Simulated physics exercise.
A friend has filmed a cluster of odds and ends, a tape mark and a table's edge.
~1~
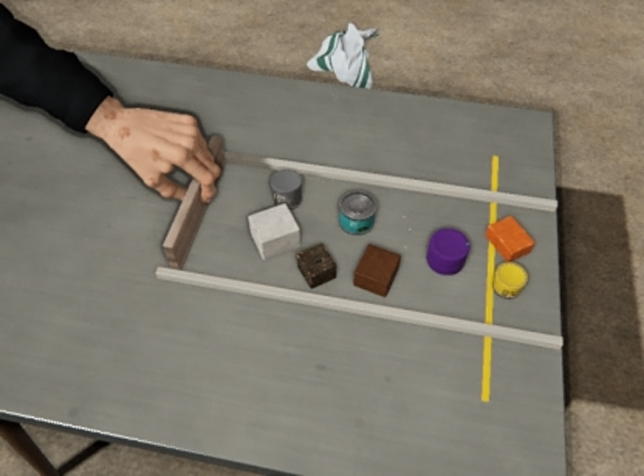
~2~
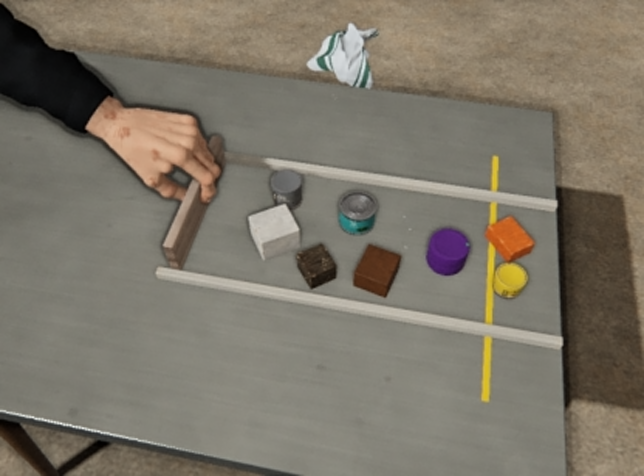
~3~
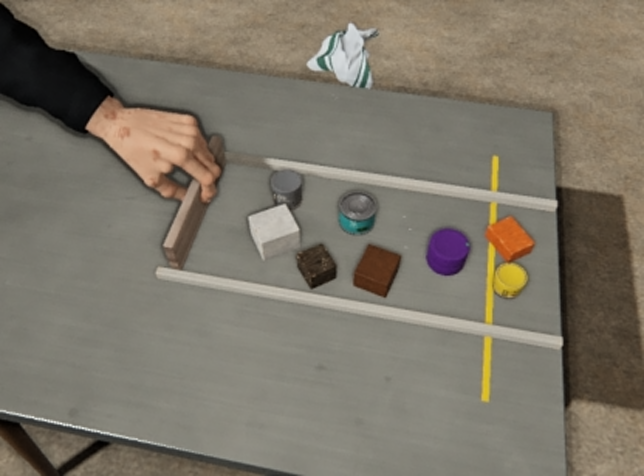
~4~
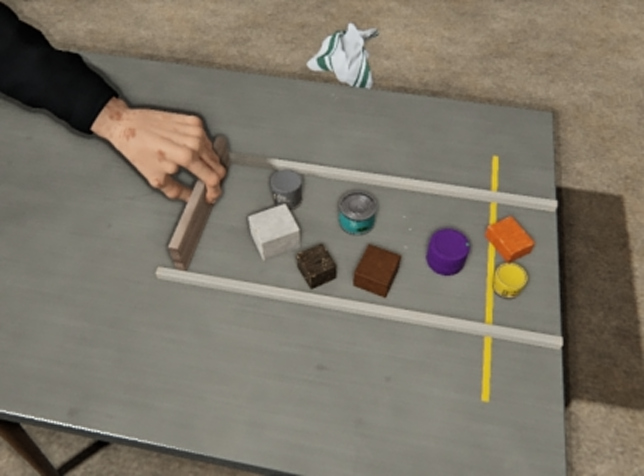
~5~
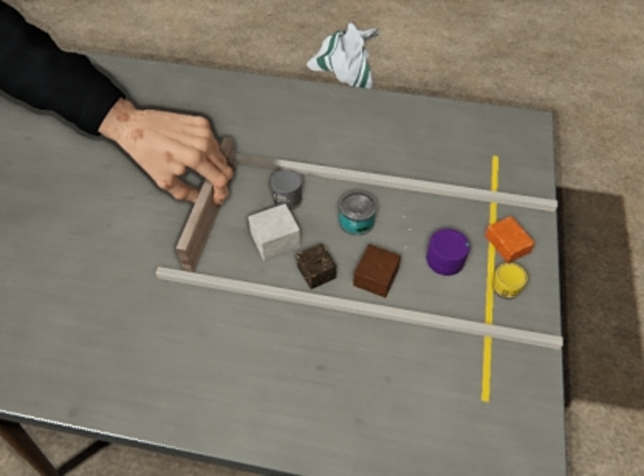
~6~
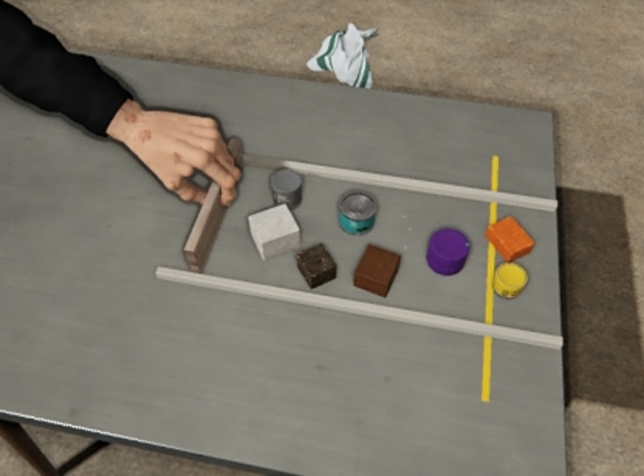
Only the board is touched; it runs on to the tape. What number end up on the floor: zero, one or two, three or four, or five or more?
The number that fall off is one or two.
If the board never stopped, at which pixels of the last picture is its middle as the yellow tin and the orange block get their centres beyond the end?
Near (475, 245) and (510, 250).
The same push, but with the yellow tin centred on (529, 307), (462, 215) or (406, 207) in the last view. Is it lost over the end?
In that order, it drops off; remains up; holds on.
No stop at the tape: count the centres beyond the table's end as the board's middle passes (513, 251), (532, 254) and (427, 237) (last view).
It would be 4, 4 and 0.
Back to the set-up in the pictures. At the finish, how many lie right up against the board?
The number is 4.
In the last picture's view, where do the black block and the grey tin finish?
Near (507, 311) and (511, 217).
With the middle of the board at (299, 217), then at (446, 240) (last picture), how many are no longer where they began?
The counts are 3 and 8.
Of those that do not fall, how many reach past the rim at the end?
That would be 3.
Soon after, none off yet; orange block at rest near (509, 239); yellow tin at rest near (509, 281); purple lid at rest near (448, 252).
At rest, the number that fall off is one or two; fallen, yellow tin.
